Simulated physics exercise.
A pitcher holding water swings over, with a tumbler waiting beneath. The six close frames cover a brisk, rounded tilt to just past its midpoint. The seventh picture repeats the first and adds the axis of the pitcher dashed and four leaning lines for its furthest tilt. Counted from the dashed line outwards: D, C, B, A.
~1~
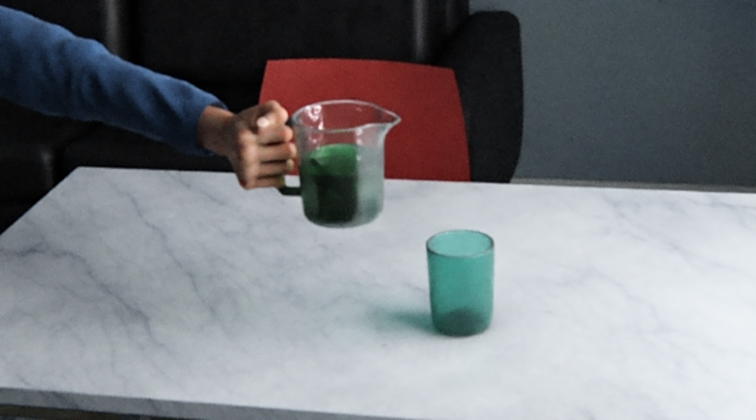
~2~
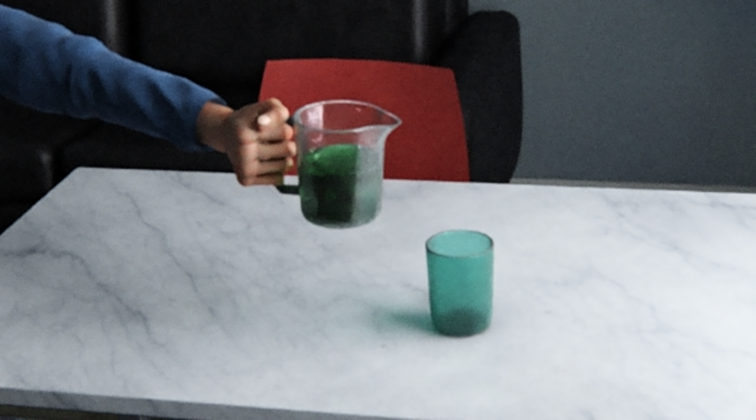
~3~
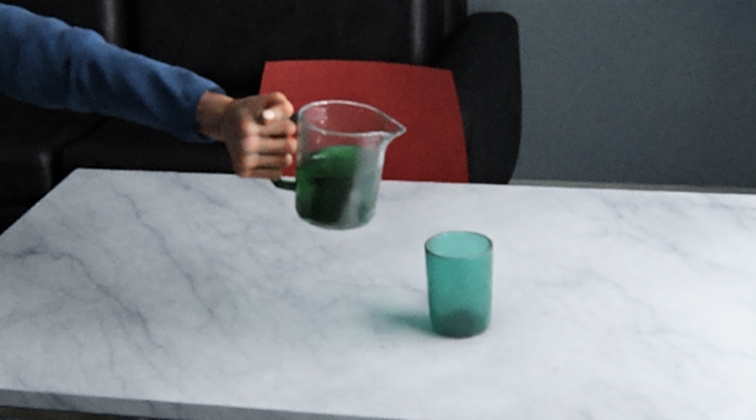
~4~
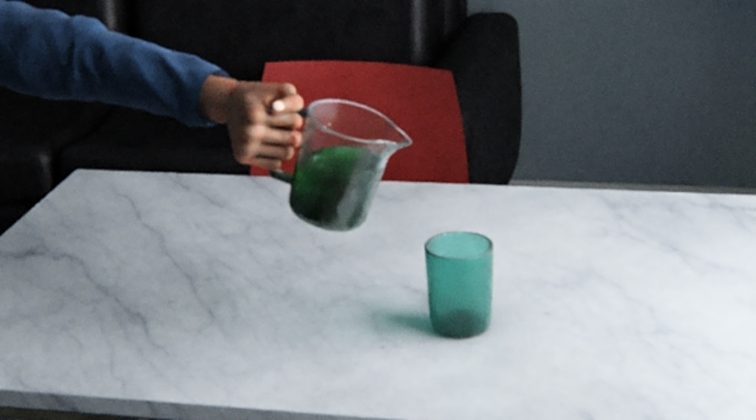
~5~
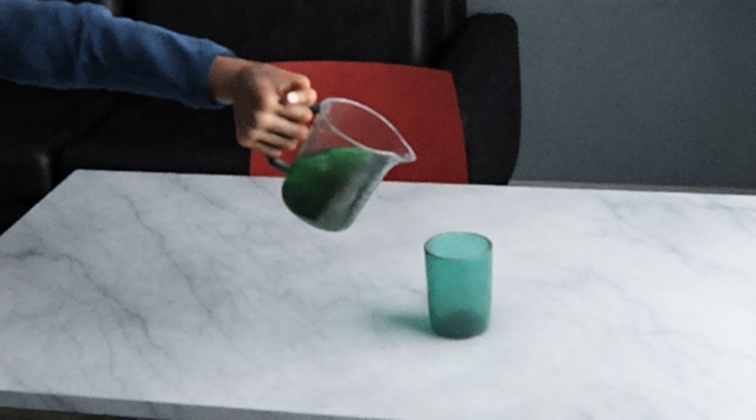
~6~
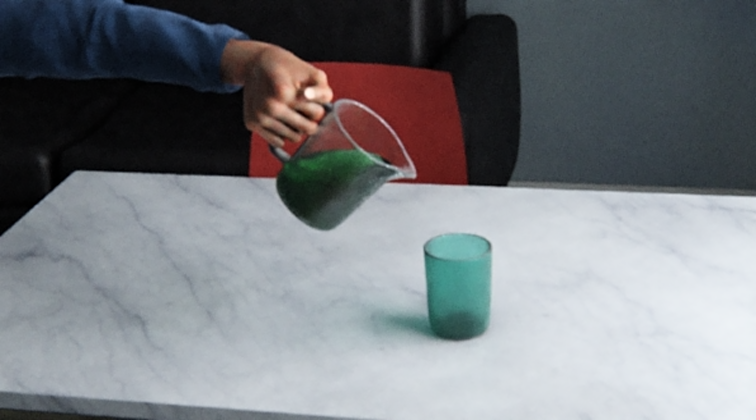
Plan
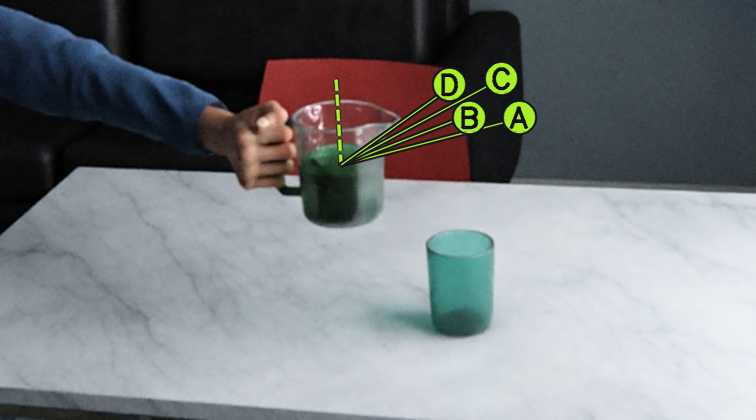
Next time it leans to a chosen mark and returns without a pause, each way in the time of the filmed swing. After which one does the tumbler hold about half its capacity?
B works best here.
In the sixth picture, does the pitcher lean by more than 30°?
Yes.
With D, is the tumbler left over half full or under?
Under half.
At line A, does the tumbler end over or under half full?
Over.
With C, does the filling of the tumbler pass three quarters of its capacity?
No.
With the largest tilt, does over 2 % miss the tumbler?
No.
On the marked copy, A at (503, 122); B at (452, 121); C at (486, 86); D at (436, 97).
If A is chosen, the tumbler ends with about 68 % of what it can hold.
If B is chosen, the tumbler ends with about 49 % of what it can hold.
If C is chosen, the tumbler ends with about 32 % of what it can hold.
If D is chosen, the tumbler ends with about 17 % of what it can hold.
